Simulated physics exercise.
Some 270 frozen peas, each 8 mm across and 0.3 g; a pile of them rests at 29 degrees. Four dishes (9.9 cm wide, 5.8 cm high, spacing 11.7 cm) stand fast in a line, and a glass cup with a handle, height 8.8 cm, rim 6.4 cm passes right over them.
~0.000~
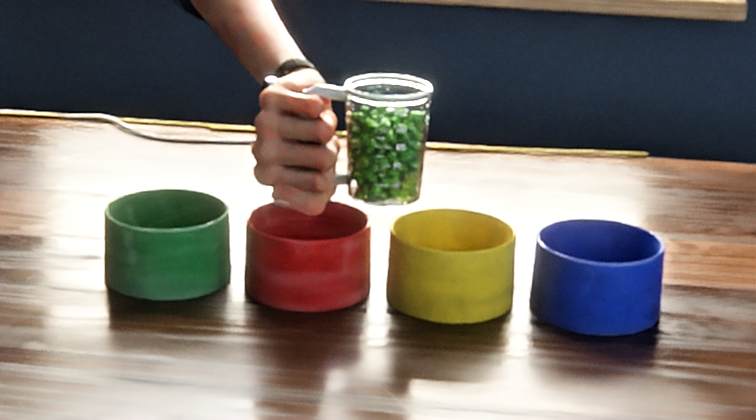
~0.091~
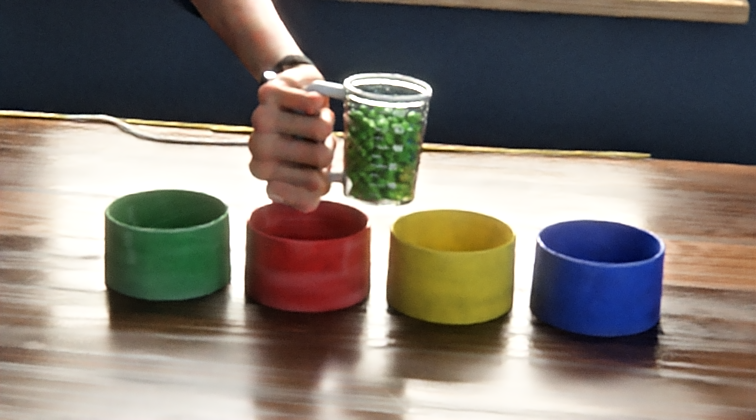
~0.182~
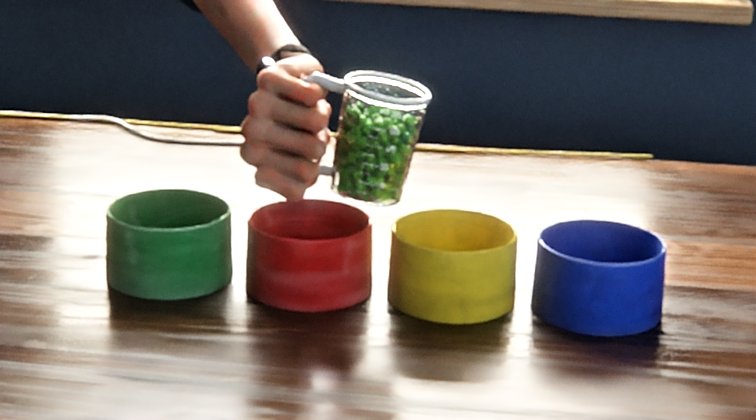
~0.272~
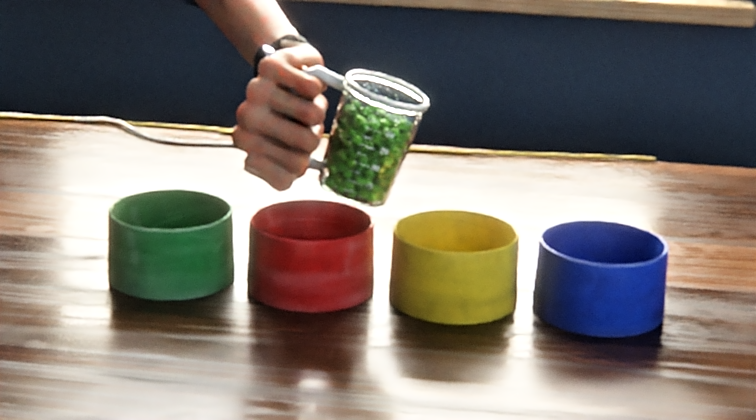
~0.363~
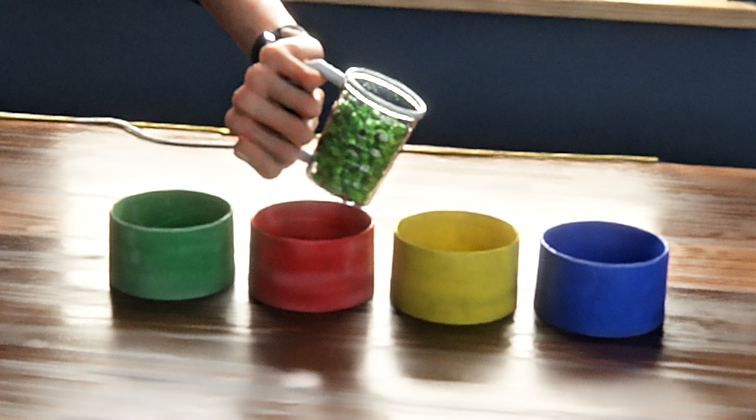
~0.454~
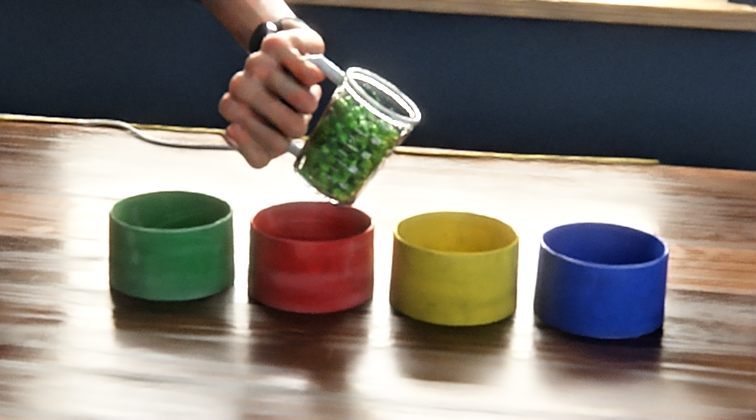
A hand tilting a clear cup of small green pieces to the right above a row of green, red, yellow and blue dishes.
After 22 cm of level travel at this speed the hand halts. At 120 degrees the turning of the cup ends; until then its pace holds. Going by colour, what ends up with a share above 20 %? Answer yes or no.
Red dish: Yes; blue dish: No; green dish: No; yellow dish: No; on the counter: No.
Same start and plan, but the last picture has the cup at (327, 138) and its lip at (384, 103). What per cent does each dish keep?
Red 0; blue 0; green 100; yellow 0.
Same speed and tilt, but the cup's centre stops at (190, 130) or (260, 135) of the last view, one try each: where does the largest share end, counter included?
Most goes to: Red; red.
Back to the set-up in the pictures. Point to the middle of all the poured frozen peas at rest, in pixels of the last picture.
Near (314, 267).
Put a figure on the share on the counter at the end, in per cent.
About 0 per cent.
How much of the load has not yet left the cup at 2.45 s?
Some 0 per cent of the load.
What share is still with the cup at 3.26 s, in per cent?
Some 0 per cent of the load.
After 1.65 s, tilt 120 degrees; cup holds 30 %, red 70 %.
Then, at 2.45 s, tilt 120 degrees; cup holds 0 %, red 100 %.
Then, at 3.26 s, tilt 120 degrees; cup holds 0 %, red 100 %.
In the end, at 3.6 s, red 100 %, blue 0 %, green 0 %, yellow 0 %, counter 0 %.
